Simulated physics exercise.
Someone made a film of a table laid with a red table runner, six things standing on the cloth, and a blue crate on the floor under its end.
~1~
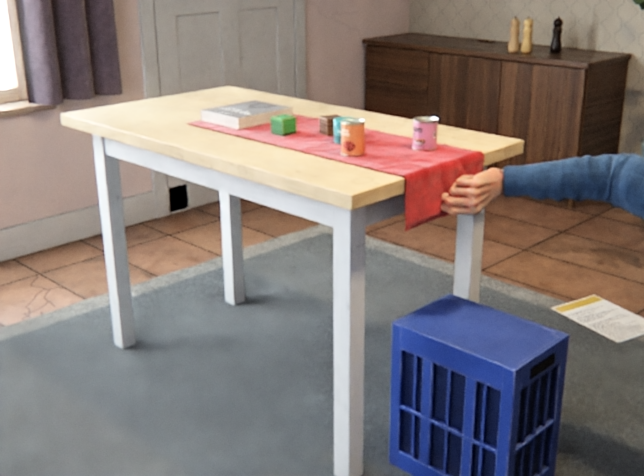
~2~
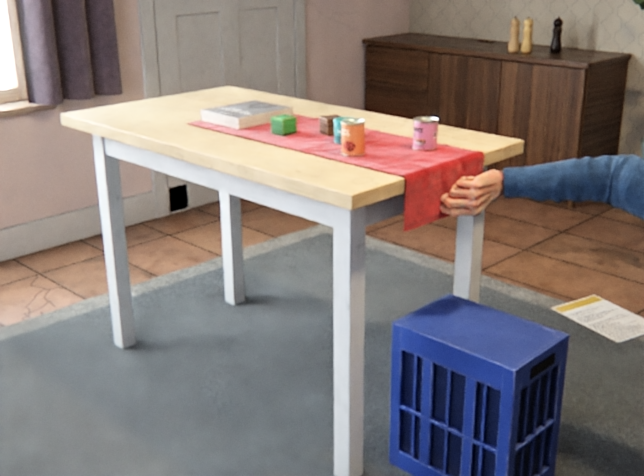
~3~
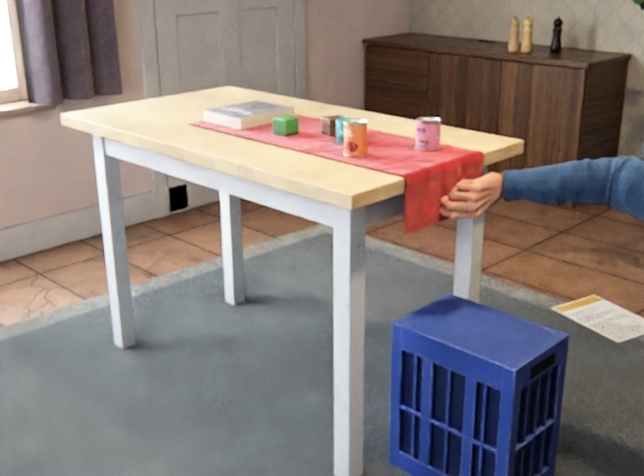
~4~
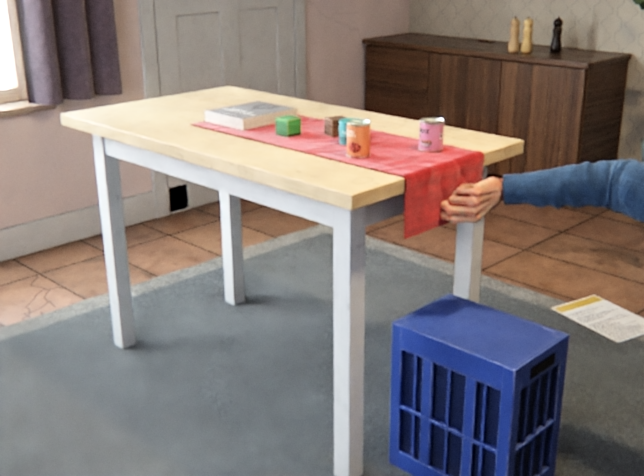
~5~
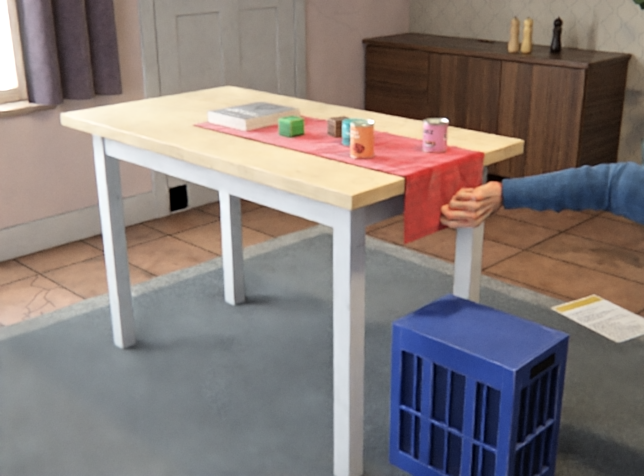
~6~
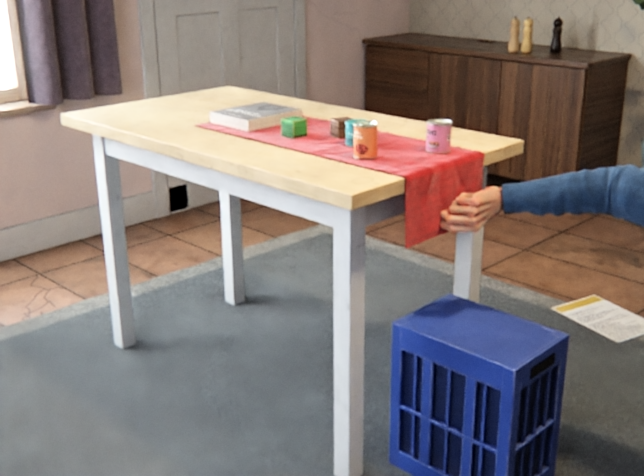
At the start, a hand at the right grips the end of a red runner on a pale table, with a book, cans and small blocks on it and a blue crate below. The hand draws the cloth slightly downward, its hanging end lengthens, and the objects shift a little to the right.
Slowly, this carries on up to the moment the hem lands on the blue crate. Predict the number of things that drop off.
Tally: Two.
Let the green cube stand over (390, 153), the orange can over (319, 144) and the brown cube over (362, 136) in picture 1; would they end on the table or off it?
Result - the green cube comes off, the orange can stays put, and the brown cube stays put.
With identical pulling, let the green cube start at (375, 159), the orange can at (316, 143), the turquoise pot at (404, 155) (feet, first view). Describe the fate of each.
As for the green cube, it goes off; the orange can stays aboard; the turquoise pot goes off.
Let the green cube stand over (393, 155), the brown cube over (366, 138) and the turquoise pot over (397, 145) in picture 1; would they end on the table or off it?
Note - green cube lost, brown cube retained, turquoise pot lost.
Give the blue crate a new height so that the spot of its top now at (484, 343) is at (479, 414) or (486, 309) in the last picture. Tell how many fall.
4 and 1.
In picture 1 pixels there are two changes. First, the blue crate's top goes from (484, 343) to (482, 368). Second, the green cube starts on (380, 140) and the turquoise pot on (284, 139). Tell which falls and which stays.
Green cube: Off. Turquoise pot: Still up.
Early on, hem near (444, 276); pink can gone.
Midway, hem on the crate; pink can and orange can gone.
Finally, hem on the crate; pink can and orange can gone. It carries off two.
